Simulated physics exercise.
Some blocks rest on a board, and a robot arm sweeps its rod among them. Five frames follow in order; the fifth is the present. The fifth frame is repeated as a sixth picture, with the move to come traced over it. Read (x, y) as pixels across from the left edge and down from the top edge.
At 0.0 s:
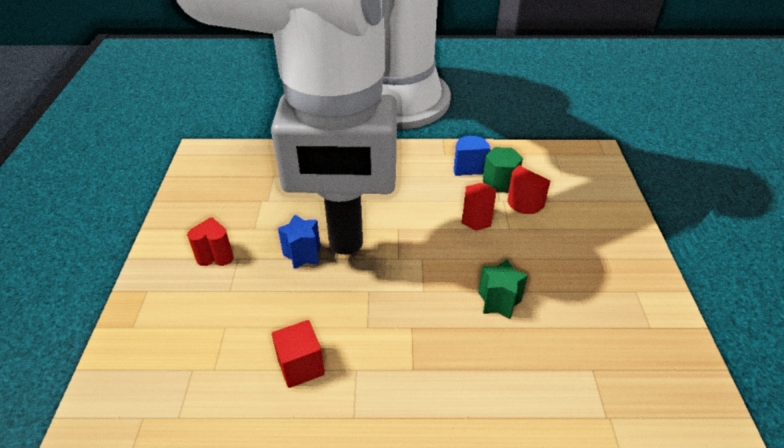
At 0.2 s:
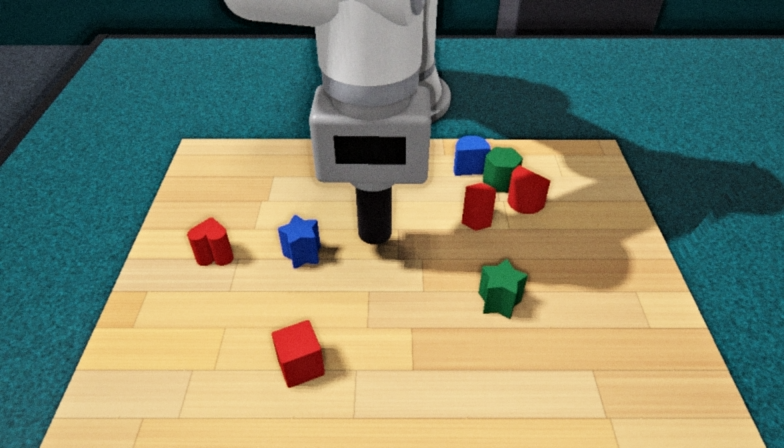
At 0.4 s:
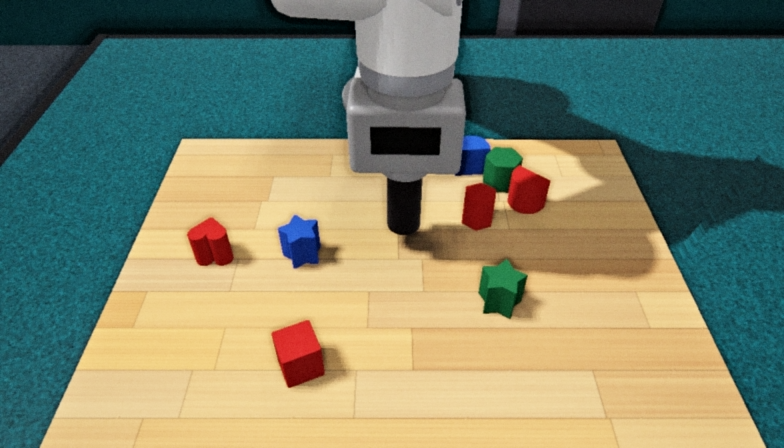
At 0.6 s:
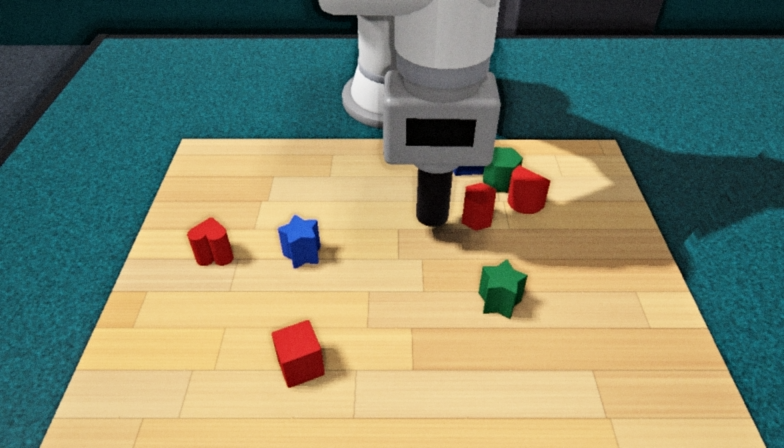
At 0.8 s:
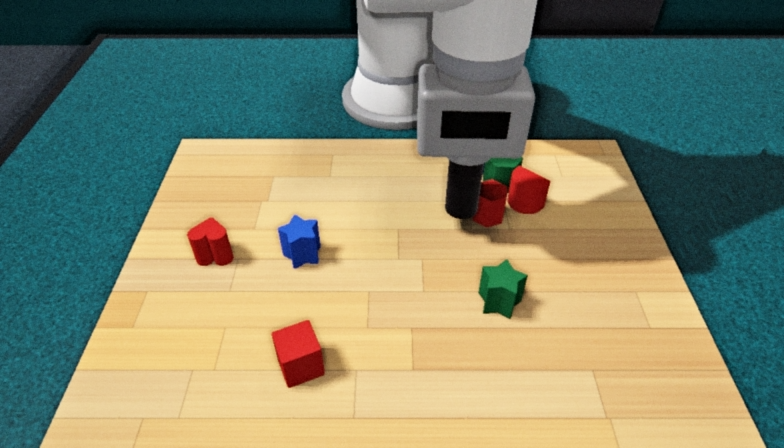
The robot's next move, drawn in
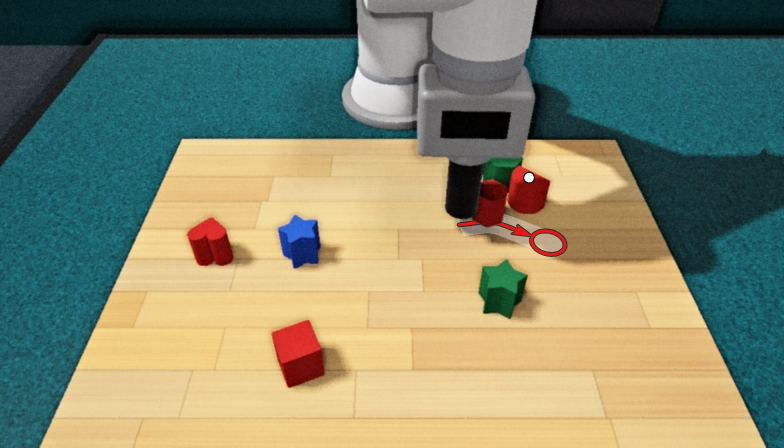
Robot arm sweeping its black rod rightward across a wooden board of colored blocks, nudging a red block slightly right.
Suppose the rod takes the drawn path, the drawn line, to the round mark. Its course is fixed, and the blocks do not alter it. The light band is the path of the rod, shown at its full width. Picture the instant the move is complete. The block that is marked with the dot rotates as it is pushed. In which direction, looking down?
Verdict: Clockwise.
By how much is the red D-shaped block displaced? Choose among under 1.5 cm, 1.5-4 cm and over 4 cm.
Between 1.5 and 4 cm.
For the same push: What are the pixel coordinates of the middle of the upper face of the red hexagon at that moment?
My estimate: (526, 183).
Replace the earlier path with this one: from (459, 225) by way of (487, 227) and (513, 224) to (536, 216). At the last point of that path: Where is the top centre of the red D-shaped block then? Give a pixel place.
Its top middle will sit at (547, 155).
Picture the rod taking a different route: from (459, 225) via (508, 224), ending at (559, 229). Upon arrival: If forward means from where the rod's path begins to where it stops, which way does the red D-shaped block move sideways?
That's a shift to the left.
The drawn path runs from (459, 225) through (489, 222) and (519, 231) to (548, 242); the dot is on the red D-shaped block.
The first path, step by step. One third of the way, rod (492, 206); red hexagon (517, 183), turned 25° anticlockwise; red D-shaped block (540, 172), turned 15° clockwise.
Two thirds of the way, rod (522, 215); red hexagon (526, 183), turned 65° anticlockwise; red D-shaped block (543, 169), turned 25° clockwise.
At the end, rod (553, 226); red hexagon (526, 183), turned 65° anticlockwise; green hexagon not moved; red D-shaped block (543, 169), turned 25° clockwise.
